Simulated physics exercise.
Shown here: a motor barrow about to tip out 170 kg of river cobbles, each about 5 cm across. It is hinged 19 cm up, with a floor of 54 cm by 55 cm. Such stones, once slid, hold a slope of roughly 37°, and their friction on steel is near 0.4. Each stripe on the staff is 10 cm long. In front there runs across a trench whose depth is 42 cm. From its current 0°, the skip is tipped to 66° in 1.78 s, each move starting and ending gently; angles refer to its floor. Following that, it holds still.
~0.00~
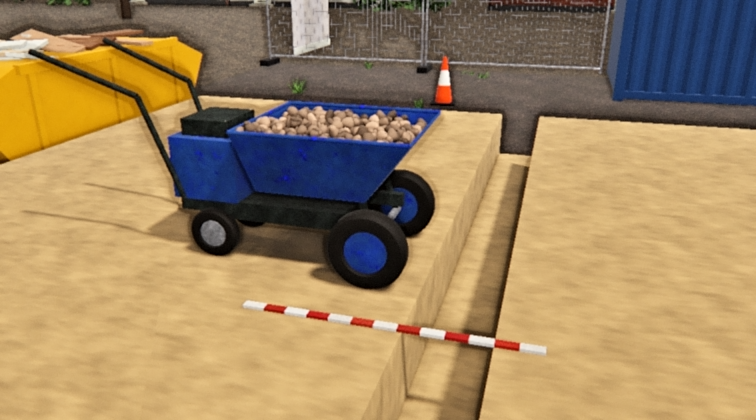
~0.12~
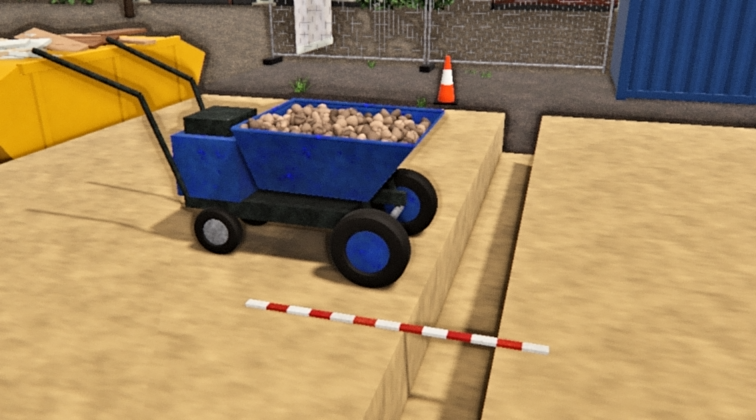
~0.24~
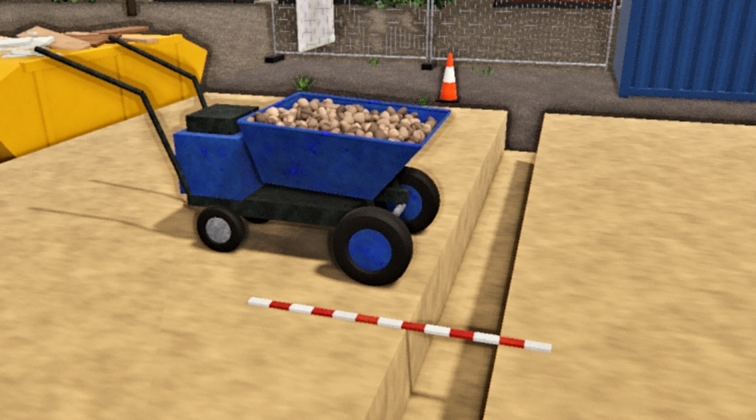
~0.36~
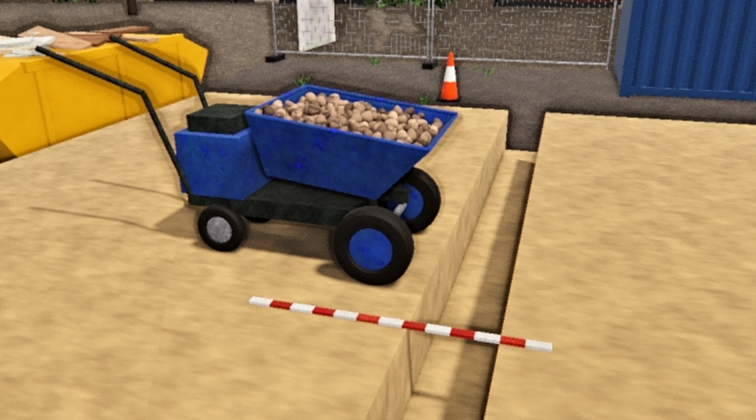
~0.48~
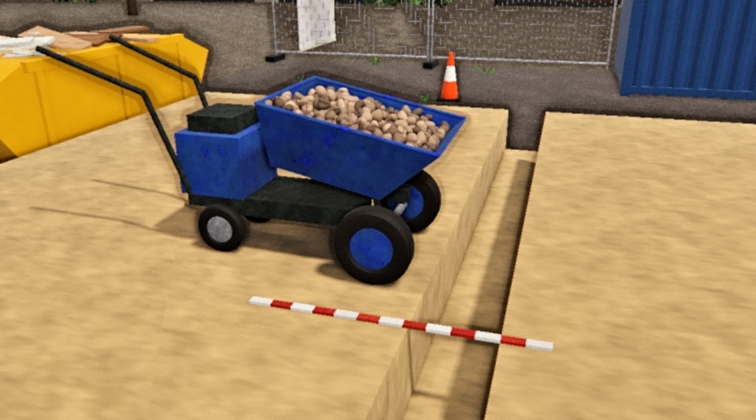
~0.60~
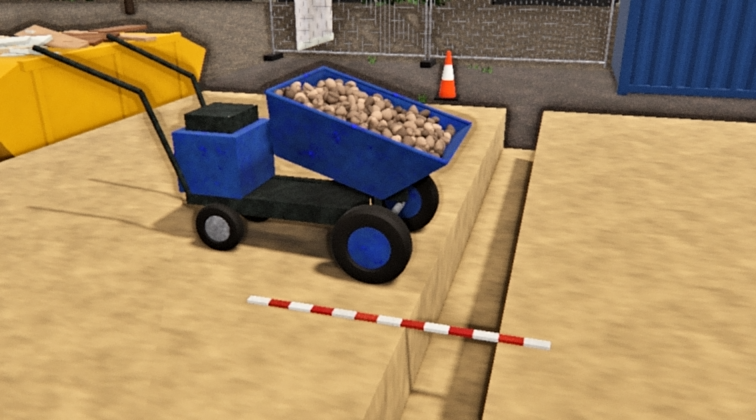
A blue motor barrow loaded with brown cobbles stood on sandy ground beside a trench, and its skip slowly tilted toward the right, the back end rising while the stones stayed heaped inside.
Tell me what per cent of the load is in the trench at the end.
Some 45 per cent.
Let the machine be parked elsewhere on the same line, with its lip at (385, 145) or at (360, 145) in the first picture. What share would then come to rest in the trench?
About 70 per cent first, then about 90 per cent.
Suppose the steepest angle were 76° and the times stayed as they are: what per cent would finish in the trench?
Trench share: Approx. 40%.
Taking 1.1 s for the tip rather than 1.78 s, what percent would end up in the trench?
It would come to roughly 40 per cent.
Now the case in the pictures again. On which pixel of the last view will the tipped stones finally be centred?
Their middle lands near (524, 267).
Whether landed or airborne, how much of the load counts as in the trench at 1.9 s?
Something like 5 in a hundred.
After 1.3 s the floor is at 56°; 98 % in the skip, 1 % in the trench; the foremost stones are at (516, 228).
After 1.9 s the floor is at 66°; 58 % in the skip, 4 % in the trench, 37 % past the trench; the foremost stones are at (632, 299).
After 2.2 s the floor is at 66°; 36 % in the skip, 12 % in the trench, 52 % past the trench; the foremost stones are at (721, 327).
After 4.2 s the floor is at 66°; 0 % in the skip, 45 % in the trench, 55 % past the trench; the foremost stones are past the picture's edge.
